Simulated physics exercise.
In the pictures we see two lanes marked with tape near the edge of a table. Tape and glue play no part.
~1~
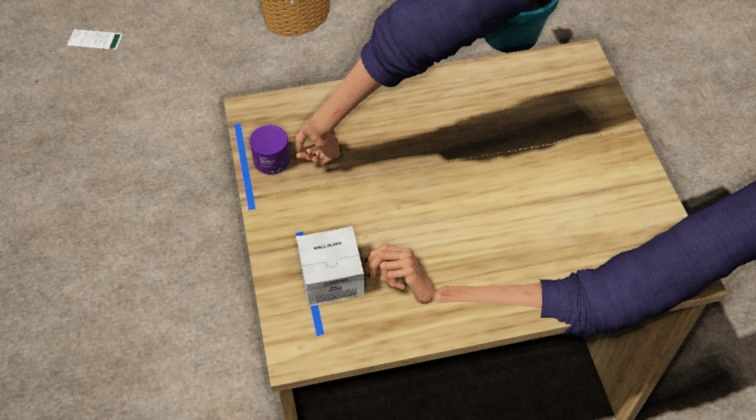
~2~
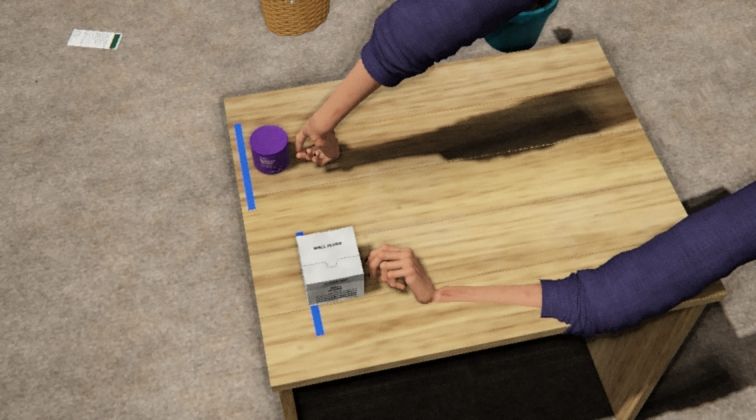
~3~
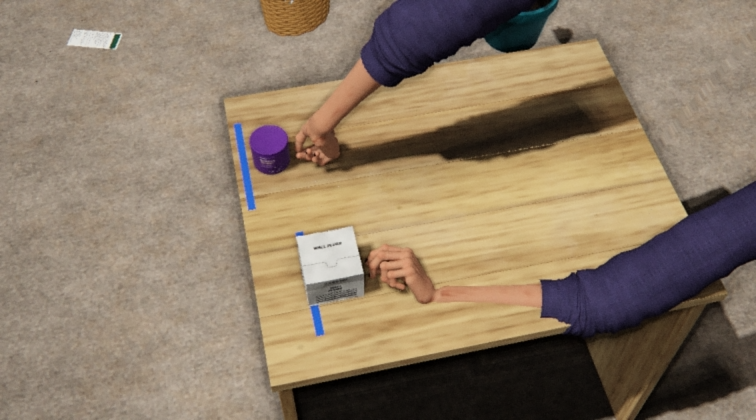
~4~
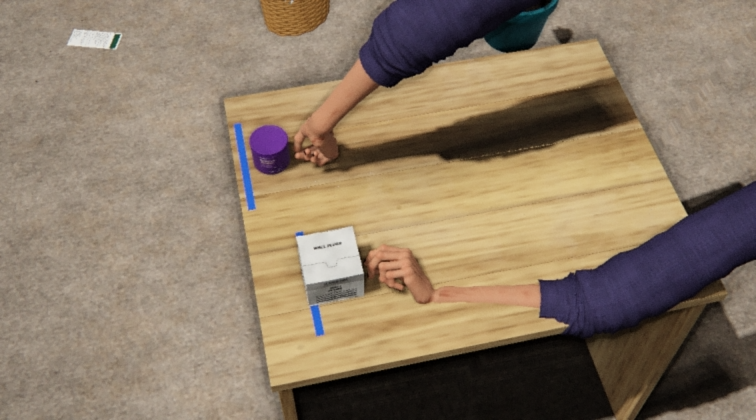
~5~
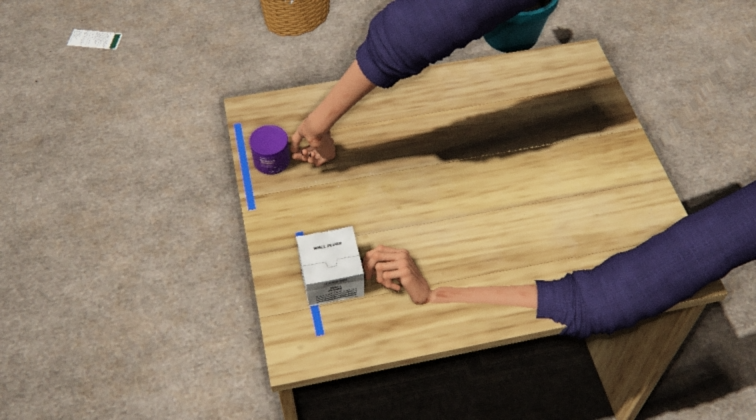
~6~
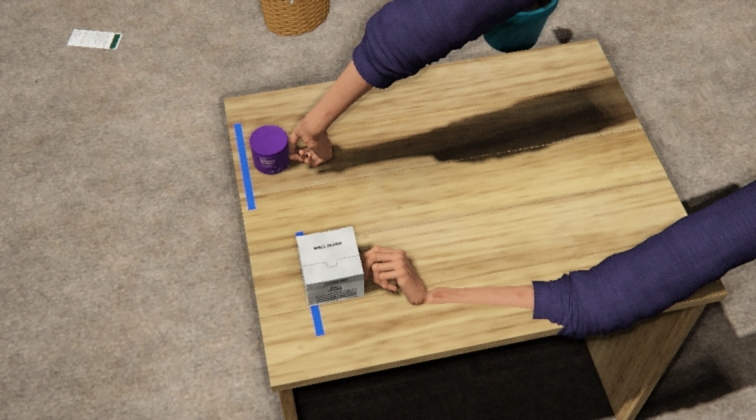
Two hands in purple sleeves shifted only very slightly on a wooden table, one beside a purple tub and the other beside a white box, while both objects stayed still near blue strips.
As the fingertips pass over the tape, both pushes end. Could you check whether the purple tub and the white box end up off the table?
The purple tub: Yes, off the table; the white box: No, still on the table.
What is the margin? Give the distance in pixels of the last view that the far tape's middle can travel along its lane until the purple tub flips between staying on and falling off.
Rightward, near 12 pixels.
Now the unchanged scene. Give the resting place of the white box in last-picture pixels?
Its middle settles near (275, 277) in the last picture.
Then, 1.00 s past the last view, purple tub leaning 17° off how it started near (217, 162); white box travelled about its own width near (276, 277).
Finally, the purple tub drops to the floor; the white box is still on the table, near (275, 277).
